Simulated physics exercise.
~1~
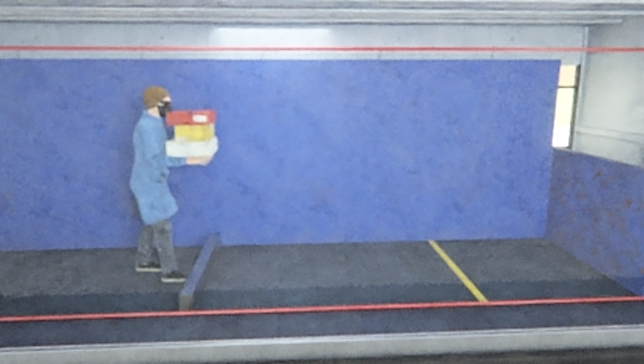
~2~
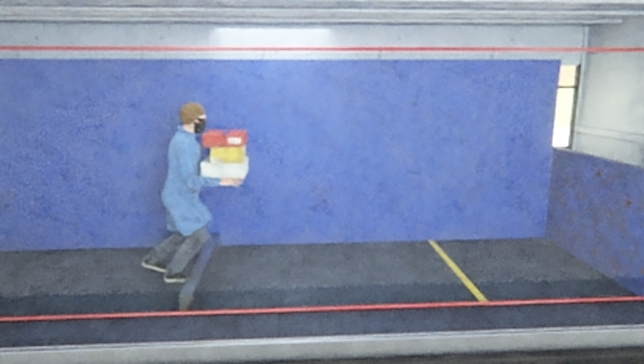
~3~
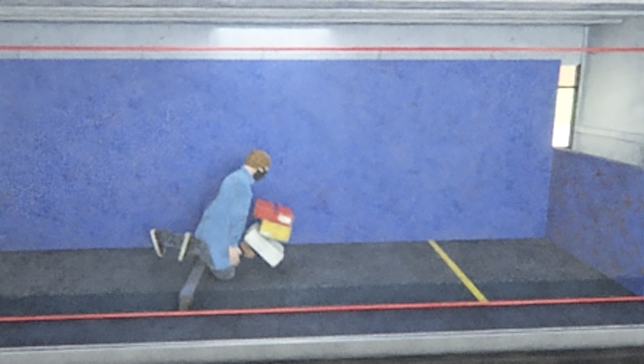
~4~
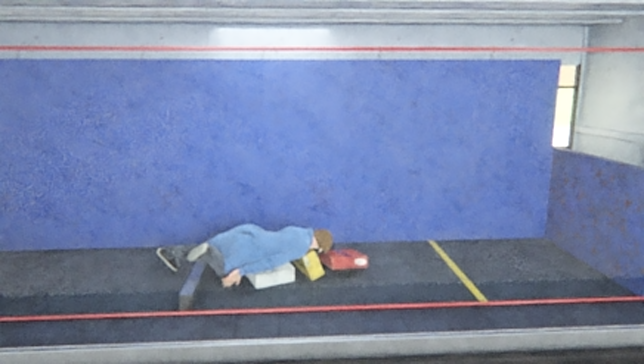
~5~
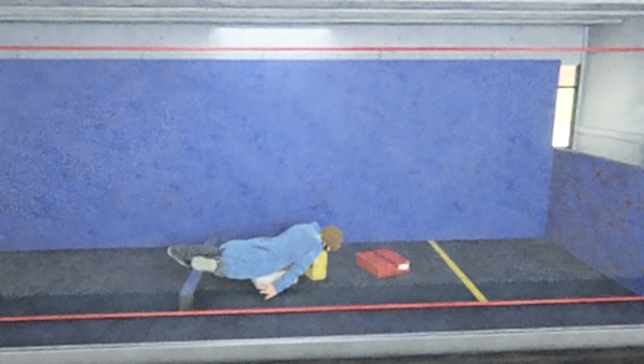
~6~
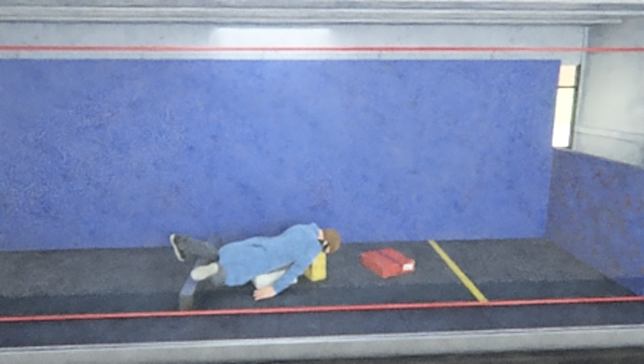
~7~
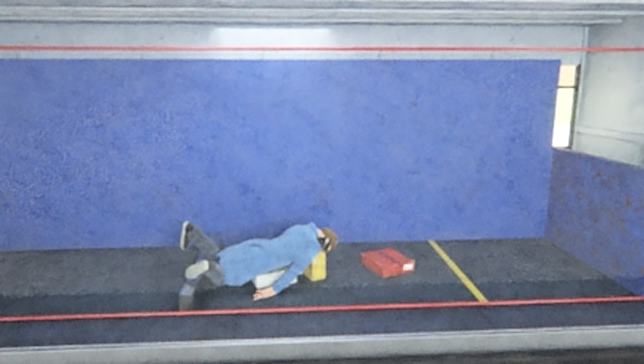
The clip shows a person in a blue coat carrying red, yellow and white boxes rightward, tripping at a low rail and falling face down onto the floor. The red box slides ahead, and everything comes to rest short of the yellow line, the person lying over the white box.
